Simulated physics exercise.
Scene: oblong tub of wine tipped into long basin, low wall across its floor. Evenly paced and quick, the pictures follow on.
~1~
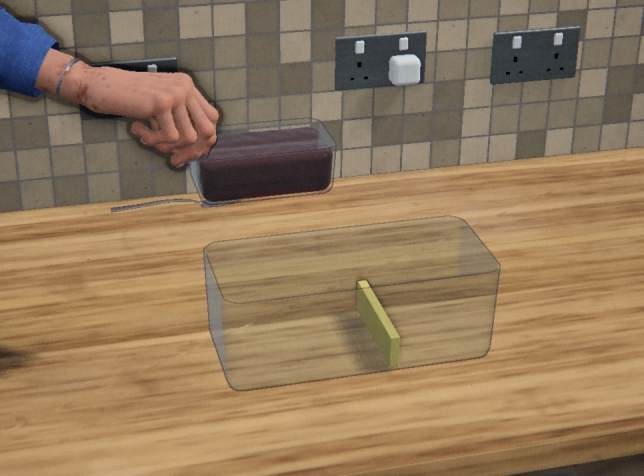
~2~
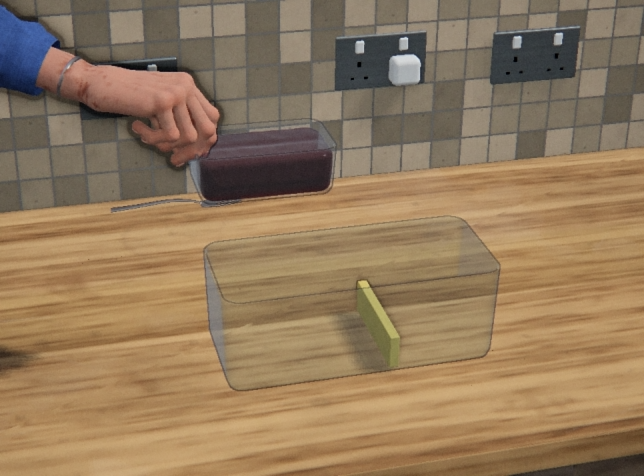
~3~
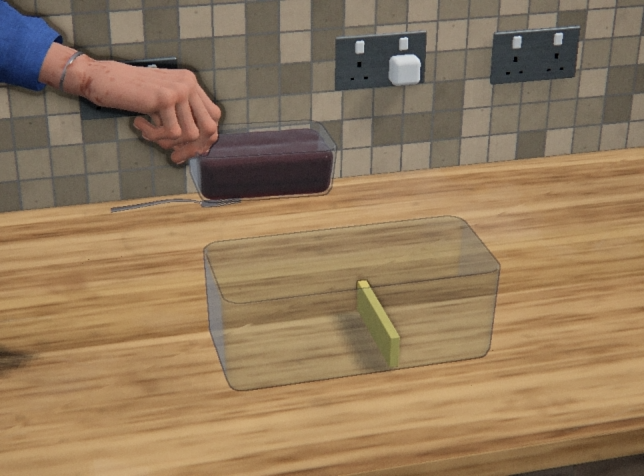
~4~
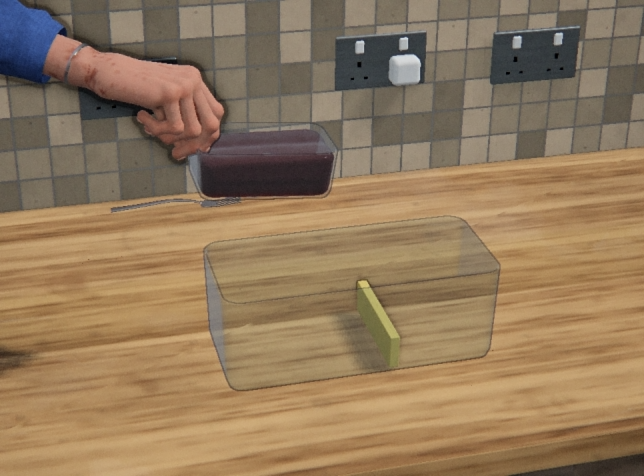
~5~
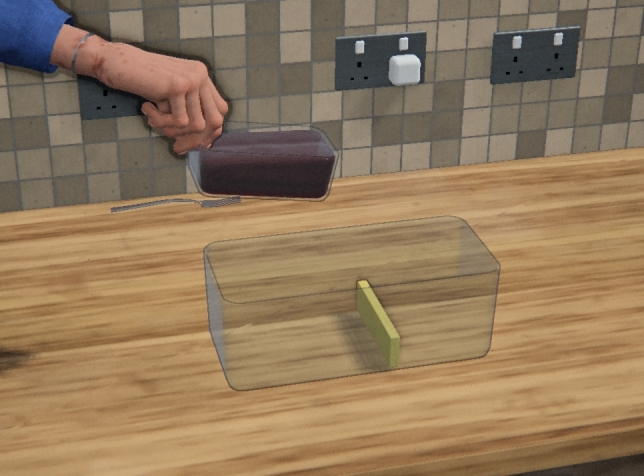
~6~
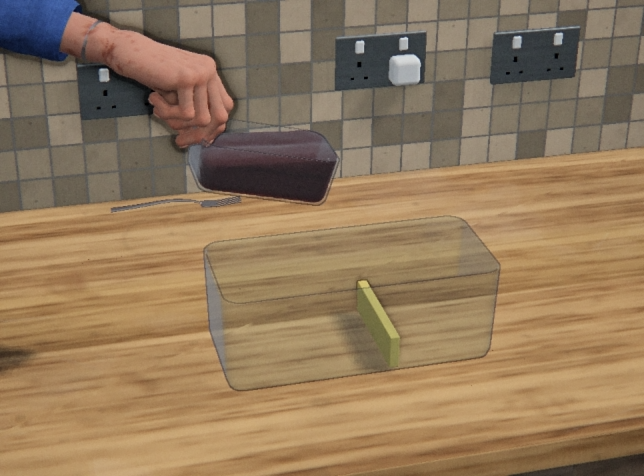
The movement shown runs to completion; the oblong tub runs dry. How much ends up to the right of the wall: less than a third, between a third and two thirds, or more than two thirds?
Between a third and two thirds.
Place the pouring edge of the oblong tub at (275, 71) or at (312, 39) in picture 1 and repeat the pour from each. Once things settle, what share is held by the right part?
In order: Close to 5 and 60 percent.
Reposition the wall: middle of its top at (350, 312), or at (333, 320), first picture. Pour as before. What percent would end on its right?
The first position gives around 80 percent, the second around 80 percent.
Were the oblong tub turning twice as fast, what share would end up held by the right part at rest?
Near 35 %.
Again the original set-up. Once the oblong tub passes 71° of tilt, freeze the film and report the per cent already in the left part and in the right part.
Roughly 10 % on the left side and 35 % on the right side.
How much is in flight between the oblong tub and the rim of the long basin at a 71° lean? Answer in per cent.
Something like 35 per cent of it.
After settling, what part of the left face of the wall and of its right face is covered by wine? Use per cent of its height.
The left side ends up close to 20, the right side close to 50.
A moment on, the tilt is 71° and 19 per cent is still to pour, 9 is left of the wall and 37 right of it.
Next, the tilt is 108° and 2 per cent is still to pour, 36 is left of the wall and 58 right of it.
Then the tilt is 117° and 0 per cent is still to pour, 40 is left of the wall and 59 right of it.
Later the tilt is 117° and 0 per cent is still to pour, 40 is left of the wall and 59 right of it.
At rest 40 per cent lies left of the wall, 59 right of it and 1 outside.
